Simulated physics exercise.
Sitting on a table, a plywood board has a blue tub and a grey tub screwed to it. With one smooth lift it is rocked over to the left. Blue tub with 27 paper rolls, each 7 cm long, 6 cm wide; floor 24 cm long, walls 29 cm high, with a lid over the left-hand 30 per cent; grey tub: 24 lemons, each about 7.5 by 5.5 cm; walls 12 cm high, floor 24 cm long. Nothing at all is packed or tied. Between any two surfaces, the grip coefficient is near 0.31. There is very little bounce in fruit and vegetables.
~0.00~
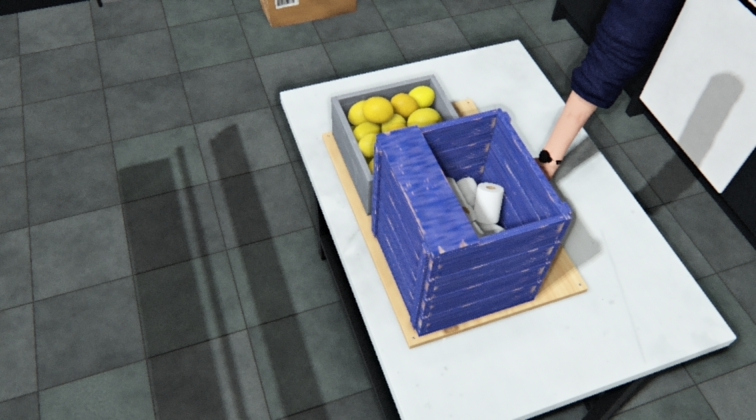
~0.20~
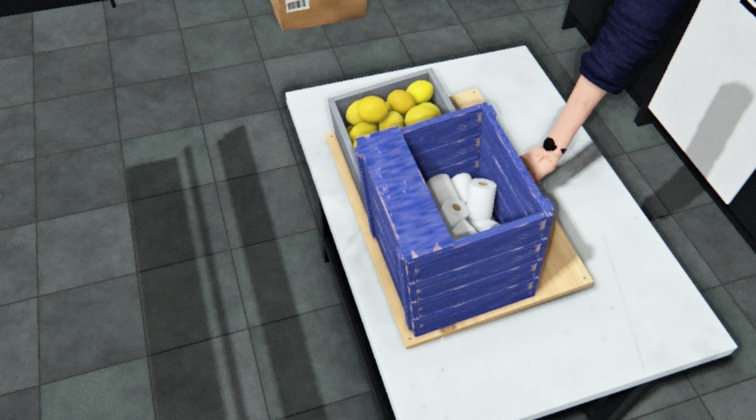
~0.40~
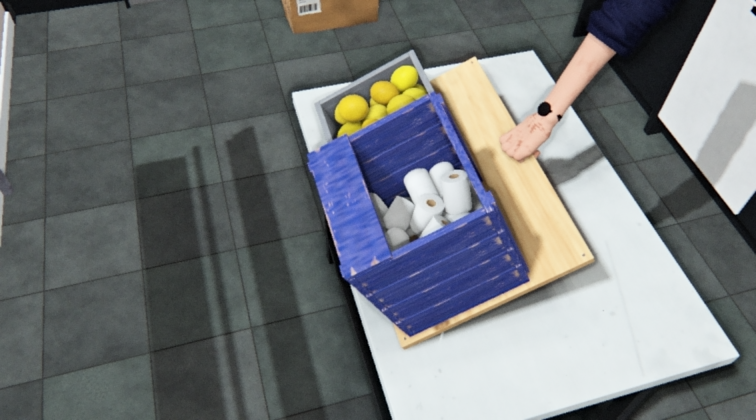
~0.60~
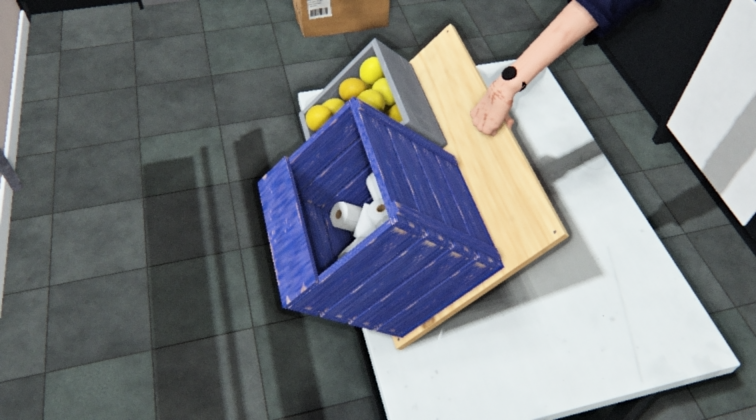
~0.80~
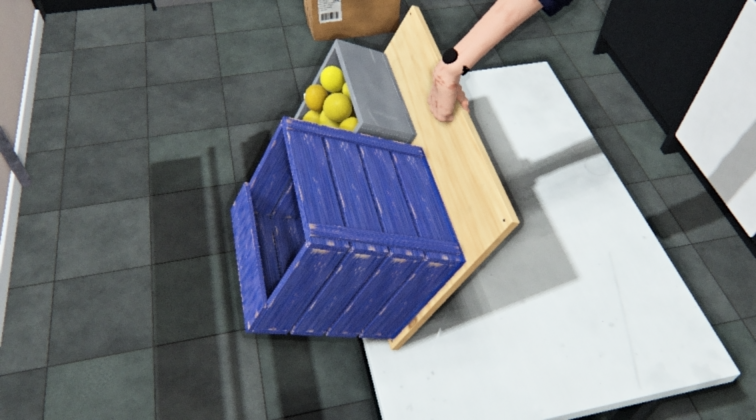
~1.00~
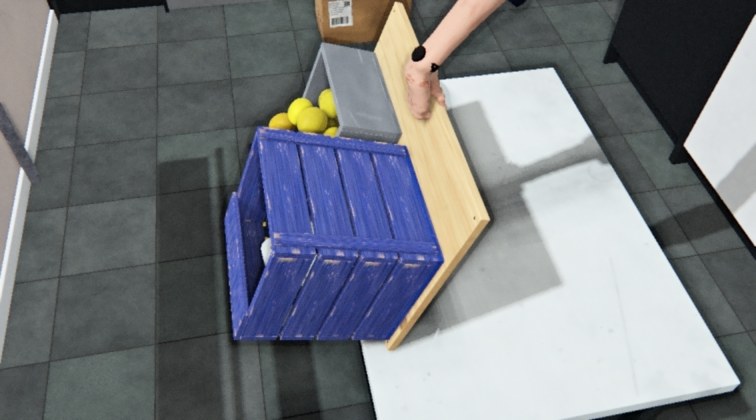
A person's bare forearm with a dark sleeve and black wristband reaches in from the upper right over a white table on grey floor tiles, seen from above. A blue slatted tub of white paper rolls and a grey tub of yellow lemons behind it sit on a wooden board. The hand lifts the board's right side, rocking both tubs steeply leftward as the camera shifts slightly.
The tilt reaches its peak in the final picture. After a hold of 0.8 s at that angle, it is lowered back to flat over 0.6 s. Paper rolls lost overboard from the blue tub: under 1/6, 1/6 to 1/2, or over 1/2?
I'd say it will hang on to over five sixths of them.
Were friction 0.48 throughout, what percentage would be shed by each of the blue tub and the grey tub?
In that case the blue tub sheds 0 per cent, while the grey tub sheds 30 per cent.
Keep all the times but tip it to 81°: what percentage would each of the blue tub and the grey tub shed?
In that case blue tub 0 %, grey tub 30 %.
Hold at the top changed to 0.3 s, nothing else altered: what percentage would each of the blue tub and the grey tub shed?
Blue tub: 0%, grey tub: 30%.
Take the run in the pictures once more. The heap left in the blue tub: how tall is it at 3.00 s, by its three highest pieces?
Height: About 16 cm.
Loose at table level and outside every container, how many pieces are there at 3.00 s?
Roughly 0 of them.
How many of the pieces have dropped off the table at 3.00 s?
The number is close to 6.
After 1.32 s, tilt 71°; the blue tub has all 27 and the grey tub is down by 6 of 24.
After 1.72 s, tilt 71°; the blue tub has all 27 and the grey tub is down by 6 of 24.
After 2.28 s, tilt 7°; the blue tub has all 27 and the grey tub is down by 6 of 24.
When it is over (at 3.00 s), the blue tub has all 27 and the grey tub is down by 6 of 24. Asked share, 0 of 27, 0 per cent.
